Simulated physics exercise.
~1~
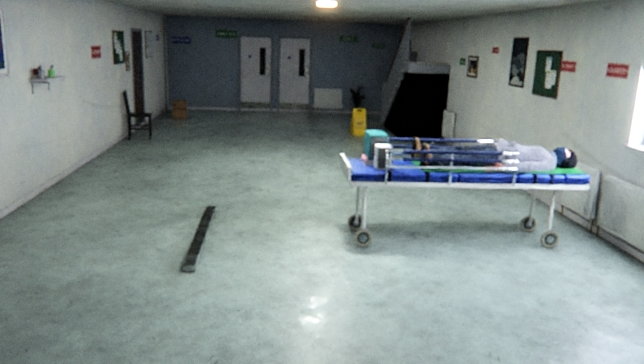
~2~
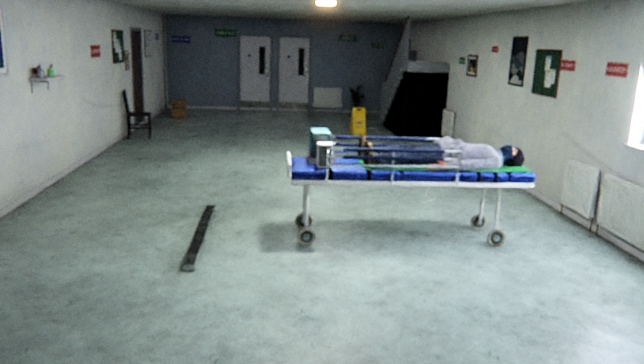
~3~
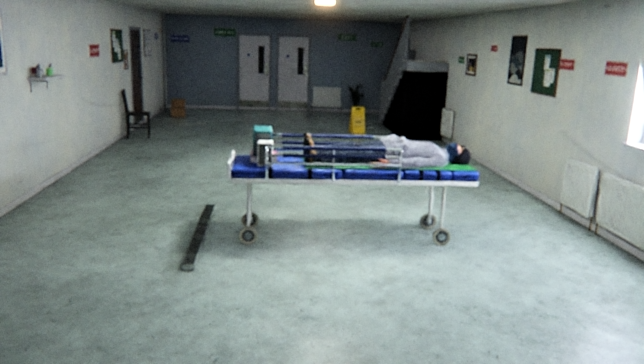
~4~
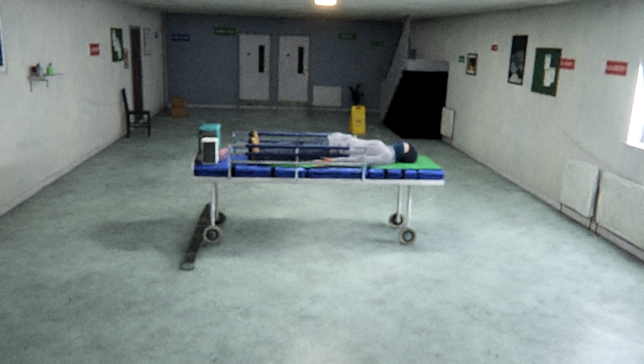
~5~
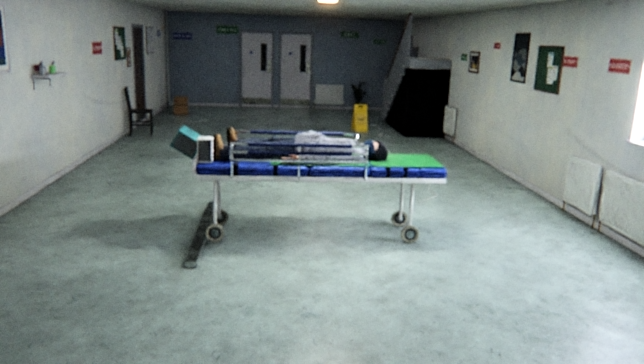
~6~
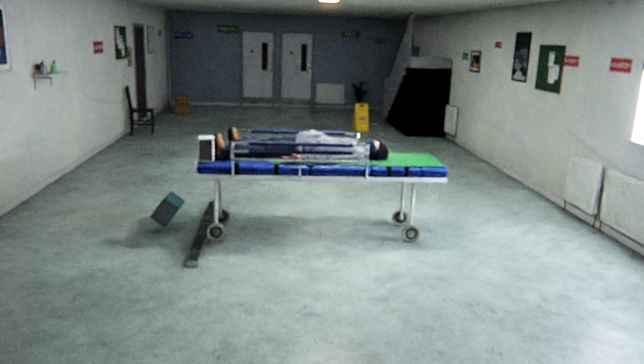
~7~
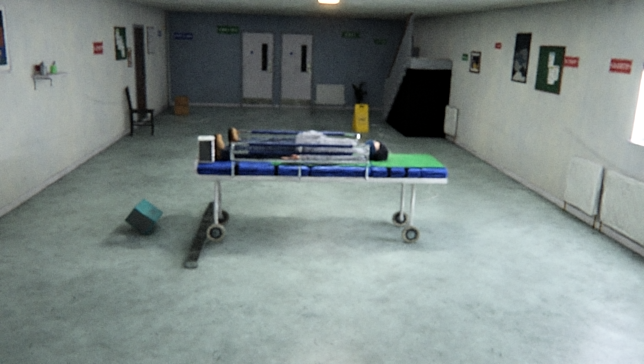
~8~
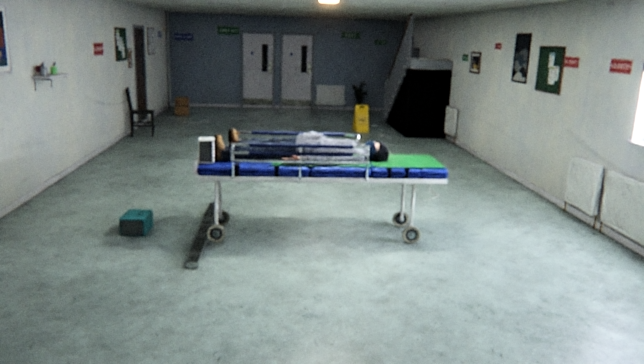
A gurney carrying a person rolls left and stops, and a teal box tumbles off.
